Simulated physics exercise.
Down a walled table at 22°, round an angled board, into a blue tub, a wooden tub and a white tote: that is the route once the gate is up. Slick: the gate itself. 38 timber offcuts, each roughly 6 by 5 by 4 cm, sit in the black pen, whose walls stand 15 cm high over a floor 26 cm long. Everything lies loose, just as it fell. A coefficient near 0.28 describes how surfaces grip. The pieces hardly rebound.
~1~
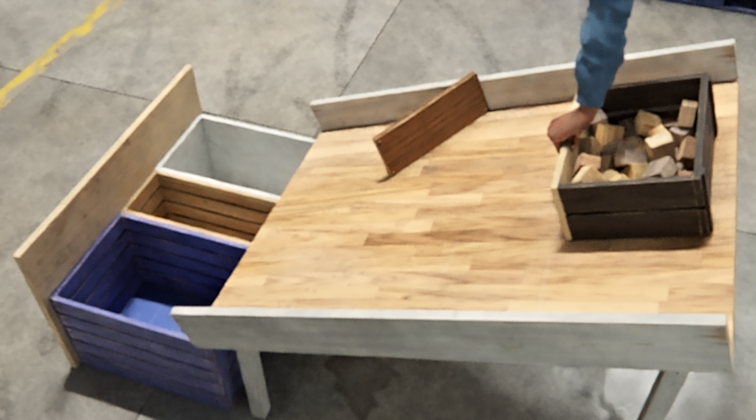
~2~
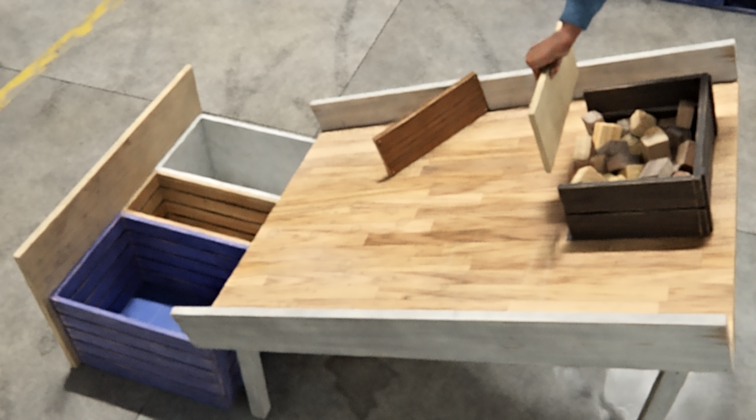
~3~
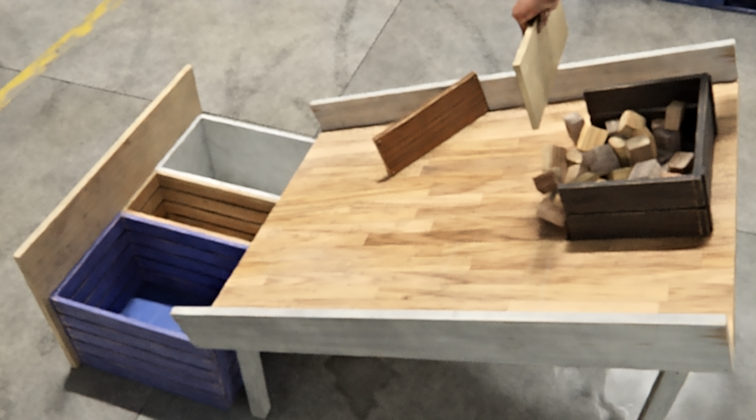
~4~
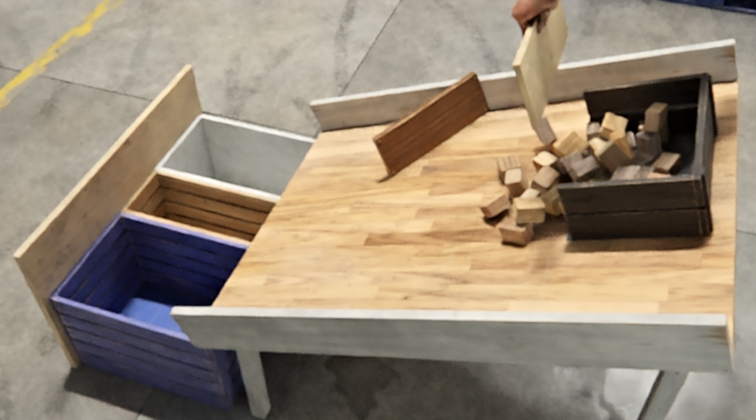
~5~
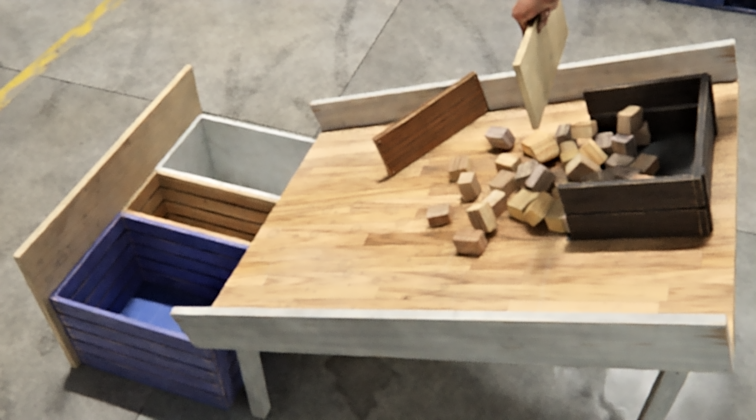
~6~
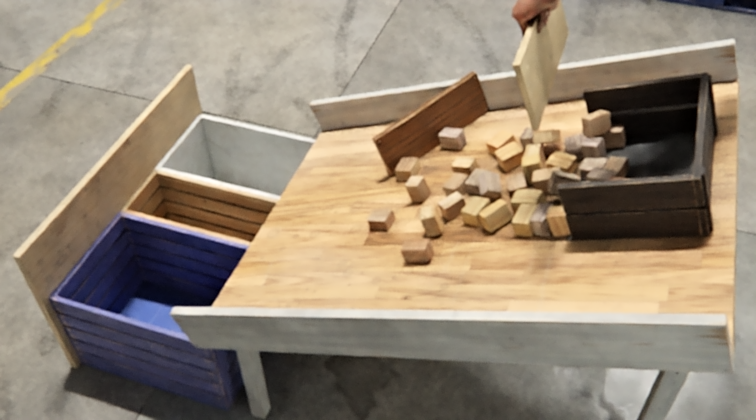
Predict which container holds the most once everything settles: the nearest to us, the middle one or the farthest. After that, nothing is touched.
Middle.
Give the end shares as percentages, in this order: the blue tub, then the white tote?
25 and 0 %.
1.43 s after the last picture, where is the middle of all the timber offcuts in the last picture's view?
Around (193, 260).
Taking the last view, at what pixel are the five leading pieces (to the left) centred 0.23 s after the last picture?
Somewhere near pixel (319, 220).
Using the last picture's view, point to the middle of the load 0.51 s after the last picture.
I'd say close to (378, 203).
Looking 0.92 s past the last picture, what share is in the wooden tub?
Estimated fraction: Some 30 percent.
Then, 0.23 s after the last picture, 1 still in the black pen and 37 on the slope.
Then, 0.51 s after the last picture, 1 in the blue tub, 3 in the wooden tub, 31 on the slope and 3 in the air.
Then, 0.92 s after the last picture, 6 in the blue tub, 12 in the wooden tub, 16 on the slope and 4 in the air.
Outcome (1.43 s after the last picture), 9 in the blue tub, 24 in the wooden tub and 5 on the slope.
